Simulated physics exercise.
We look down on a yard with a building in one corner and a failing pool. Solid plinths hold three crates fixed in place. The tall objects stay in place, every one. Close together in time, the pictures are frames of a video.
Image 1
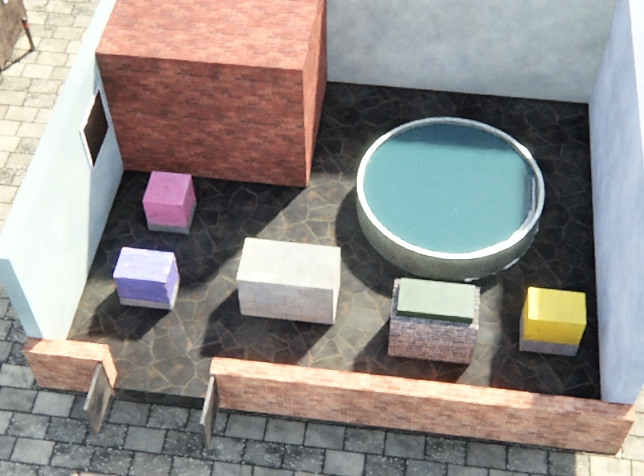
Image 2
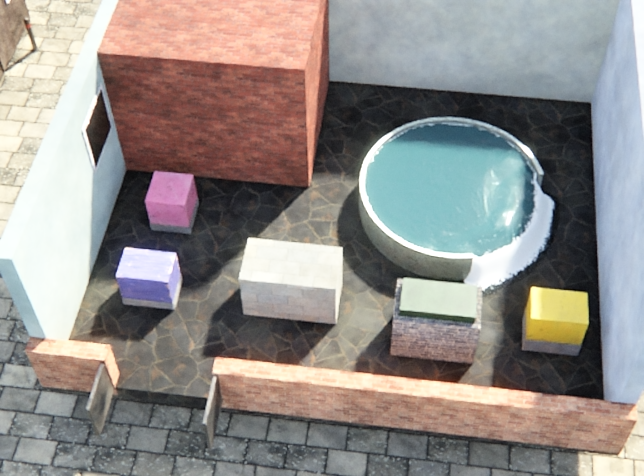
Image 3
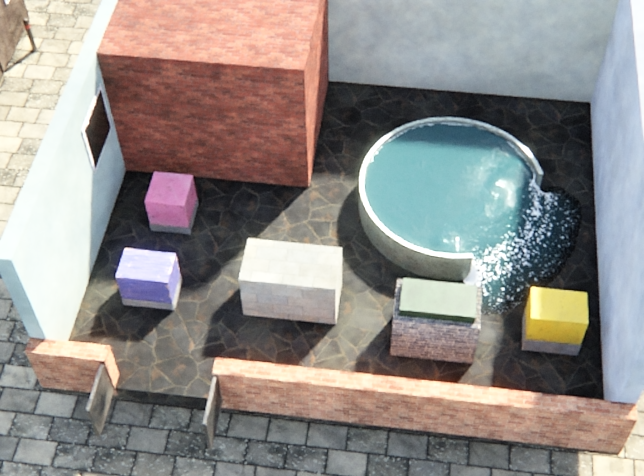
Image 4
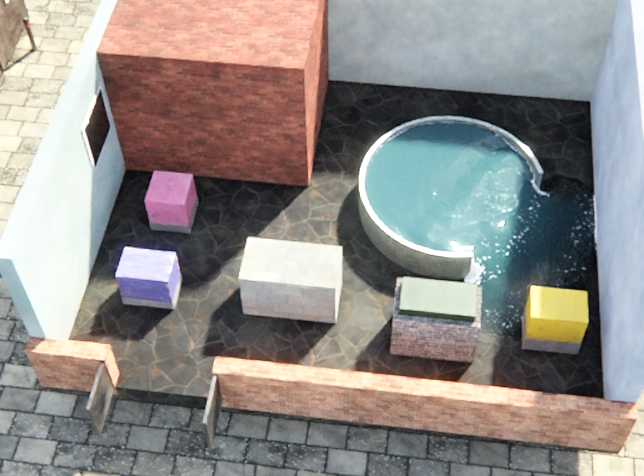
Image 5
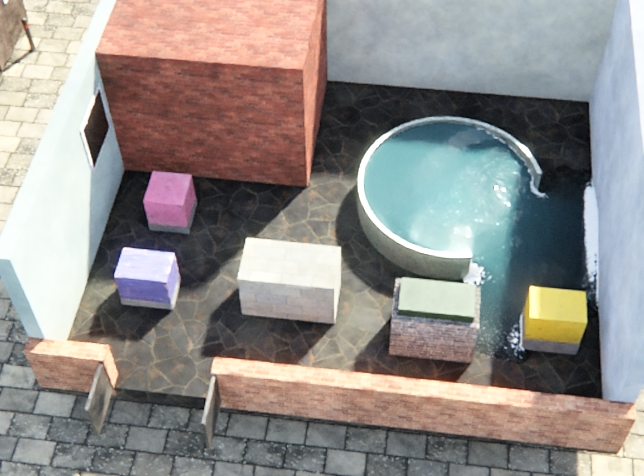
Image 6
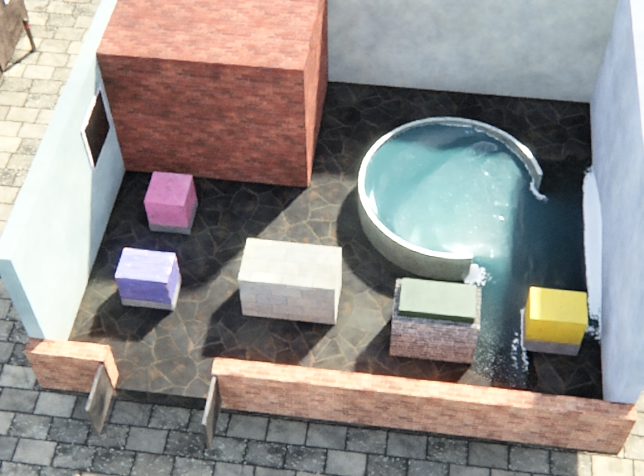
At the start, a round pool sits full and still in a walled yard with a brick building and several coloured blocks. Its lower right side opens and water bursts out, then spreads across the dark paving to the right wall and around the yellow block, splashing white there.
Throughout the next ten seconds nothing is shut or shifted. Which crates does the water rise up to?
At the end, the pink crate is unaffected by the water. The yellow crate is affected by the water. The blue crate is unaffected by the water.
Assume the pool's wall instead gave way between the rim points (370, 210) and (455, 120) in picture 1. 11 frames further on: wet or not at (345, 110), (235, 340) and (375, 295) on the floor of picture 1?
Soaked, untouched, untouched.
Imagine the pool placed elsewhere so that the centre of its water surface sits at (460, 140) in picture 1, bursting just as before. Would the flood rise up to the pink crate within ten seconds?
Pink: Untouched.
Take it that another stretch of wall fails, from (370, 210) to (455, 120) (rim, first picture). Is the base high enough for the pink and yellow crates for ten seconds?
Pink crate is reached; yellow crate is not reached.
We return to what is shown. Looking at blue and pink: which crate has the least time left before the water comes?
Note: The crate marked blue is first.
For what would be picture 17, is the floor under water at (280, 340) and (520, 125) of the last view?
Result, in sequence: Unwetted; waterlogged.
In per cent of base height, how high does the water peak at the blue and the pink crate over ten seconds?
About 70 percent and about 70 percent.
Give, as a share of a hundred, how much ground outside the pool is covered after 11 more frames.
It works out to about 30 in a hundred.
A moment on, water covers 20 % of the floor; the pink crate not reached, the yellow crate water round its plinth, the blue crate not reached.
Next, water covers 30 % of the floor; the pink crate not reached, the yellow crate water round its plinth, the blue crate not reached.
Then, water covers 50 % of the floor; the pink crate not reached, the yellow crate water round its plinth, the blue crate not reached.
Later, water covers 90 % of the floor; the pink crate water round its plinth, the yellow crate water round its plinth, the blue crate water round its plinth.
In the end, water covers 100 % of the floor; the pink crate stayed above the water, the yellow crate was topped, the blue crate stayed above the water.
